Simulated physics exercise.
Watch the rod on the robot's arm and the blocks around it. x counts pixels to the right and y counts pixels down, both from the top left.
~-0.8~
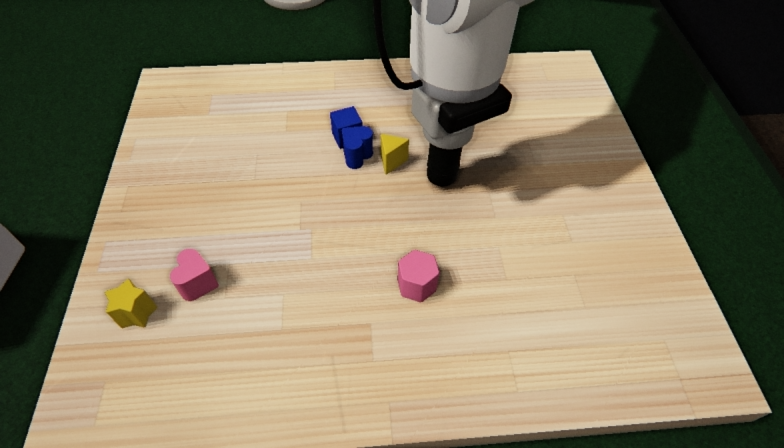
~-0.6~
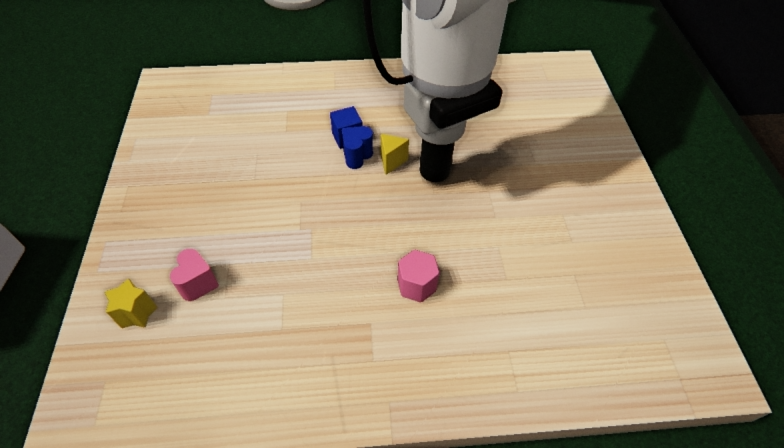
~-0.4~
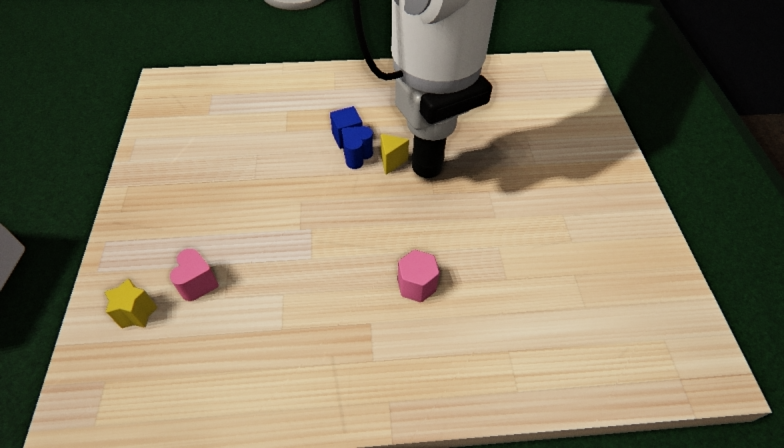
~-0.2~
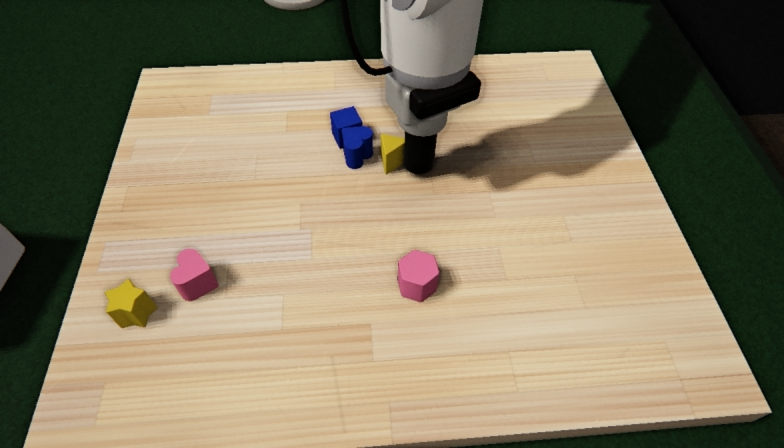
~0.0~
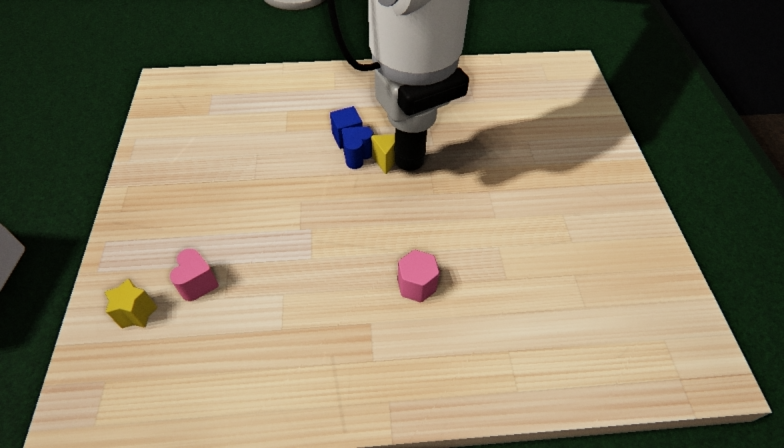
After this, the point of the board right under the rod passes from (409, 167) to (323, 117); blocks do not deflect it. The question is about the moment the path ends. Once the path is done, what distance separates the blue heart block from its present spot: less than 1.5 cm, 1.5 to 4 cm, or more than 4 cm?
It goes 1.5 to 4 cm.
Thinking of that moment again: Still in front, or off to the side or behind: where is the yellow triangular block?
At that point it is off to one side or behind.
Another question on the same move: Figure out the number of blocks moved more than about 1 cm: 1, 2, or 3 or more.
That push would leave three or more blocks displaced by more than about 1 cm.
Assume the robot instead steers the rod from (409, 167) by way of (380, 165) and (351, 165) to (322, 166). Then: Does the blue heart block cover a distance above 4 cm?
Yes, I think so.
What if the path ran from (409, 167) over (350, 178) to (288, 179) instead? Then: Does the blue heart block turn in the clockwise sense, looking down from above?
My answer is no.
The first path, step by step. One third of the way, rod at (379, 142); blue square at (337, 111), turned 20° clockwise; blue heart block at (334, 137), turned 75° anticlockwise; yellow triangular block at (354, 125), turned 30° anticlockwise.
Two thirds of the way, rod at (350, 126); blue square at (320, 103), turned 65° clockwise; blue heart block at (331, 137), turned 95° anticlockwise; yellow triangular block at (327, 119), turned 45° anticlockwise.
At the end, rod at (322, 111); blue square at (293, 97), turned 15° clockwise; blue heart block at (331, 137), turned 95° anticlockwise; yellow triangular block at (321, 118), turned 75° anticlockwise.
